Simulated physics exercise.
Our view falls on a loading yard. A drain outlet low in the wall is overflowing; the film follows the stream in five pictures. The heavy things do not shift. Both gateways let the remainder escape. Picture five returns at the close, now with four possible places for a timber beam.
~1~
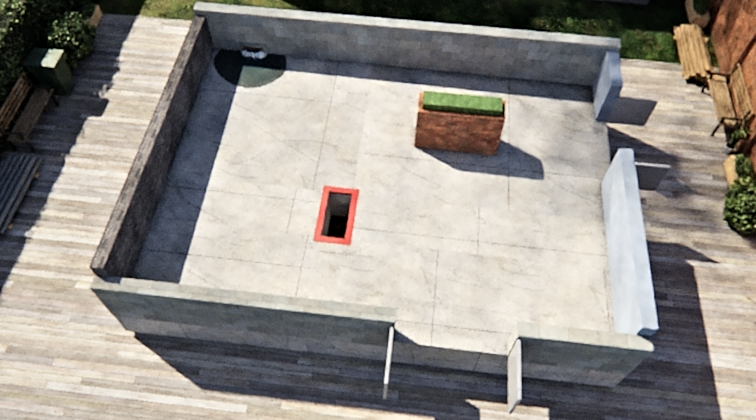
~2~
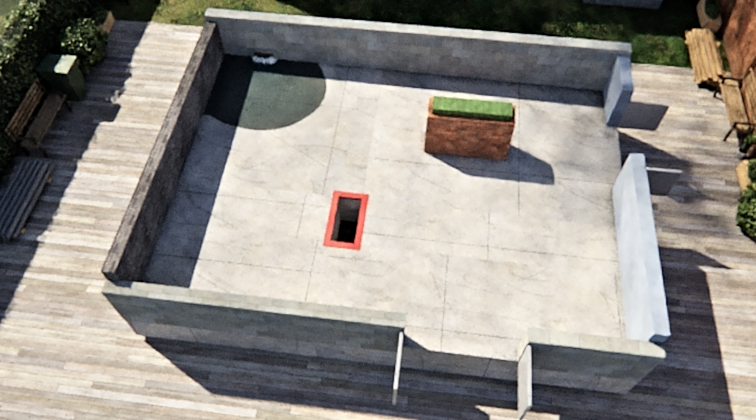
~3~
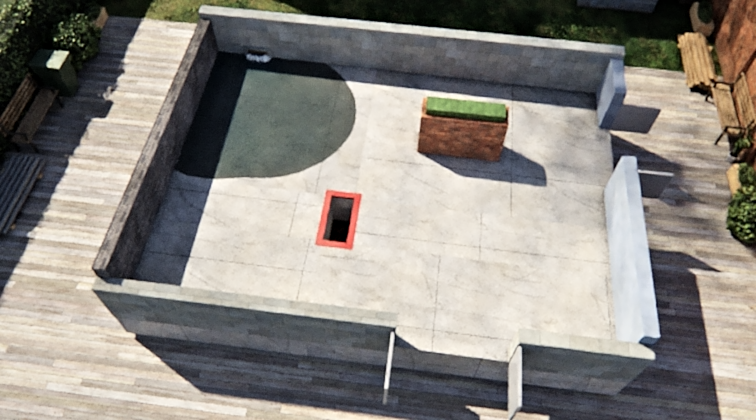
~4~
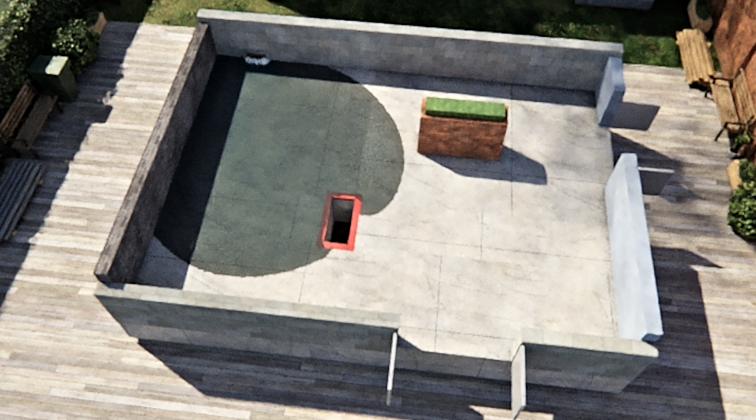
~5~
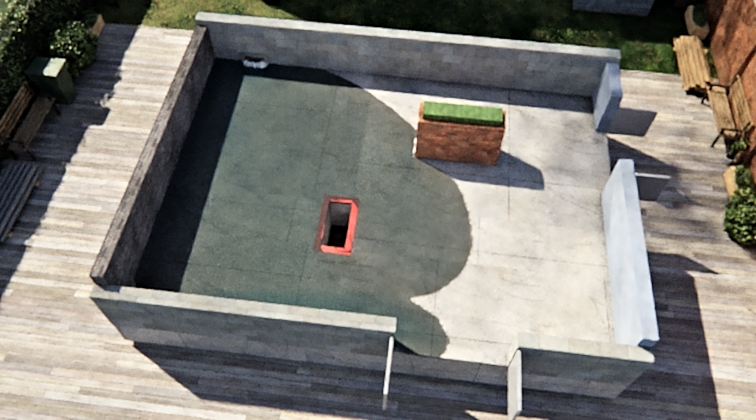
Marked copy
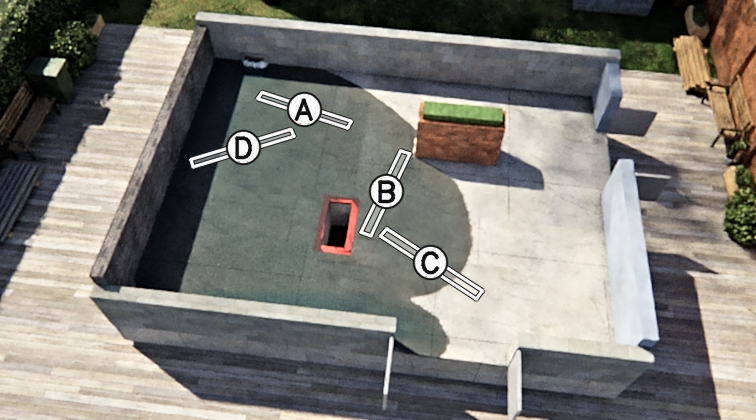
A walled concrete yard began flooding from the upper left corner, and dark water spread outward across the floor, reached and surrounded the red-edged drain, then crept past it toward the front wall.
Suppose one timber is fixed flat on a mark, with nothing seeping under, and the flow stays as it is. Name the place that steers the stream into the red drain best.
Choose B.
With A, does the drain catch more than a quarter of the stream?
No, it does not.
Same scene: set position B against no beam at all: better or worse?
It is better.
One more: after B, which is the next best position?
That is position C.
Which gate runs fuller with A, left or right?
More leaves on the left.
In white, A from (259, 95) to (349, 124); B from (365, 234) to (405, 152); C from (383, 232) to (479, 294); D from (192, 163) to (292, 132).
With A, about 12 % of the stream goes into the red drain, about 83 % out by the gates.
With B, about 39 % of the stream goes into the red drain, about 53 % out by the gates.
With C, about 23 % of the stream goes into the red drain, about 71 % out by the gates.
With D, about 6 % of the stream goes into the red drain, about 89 % out by the gates.
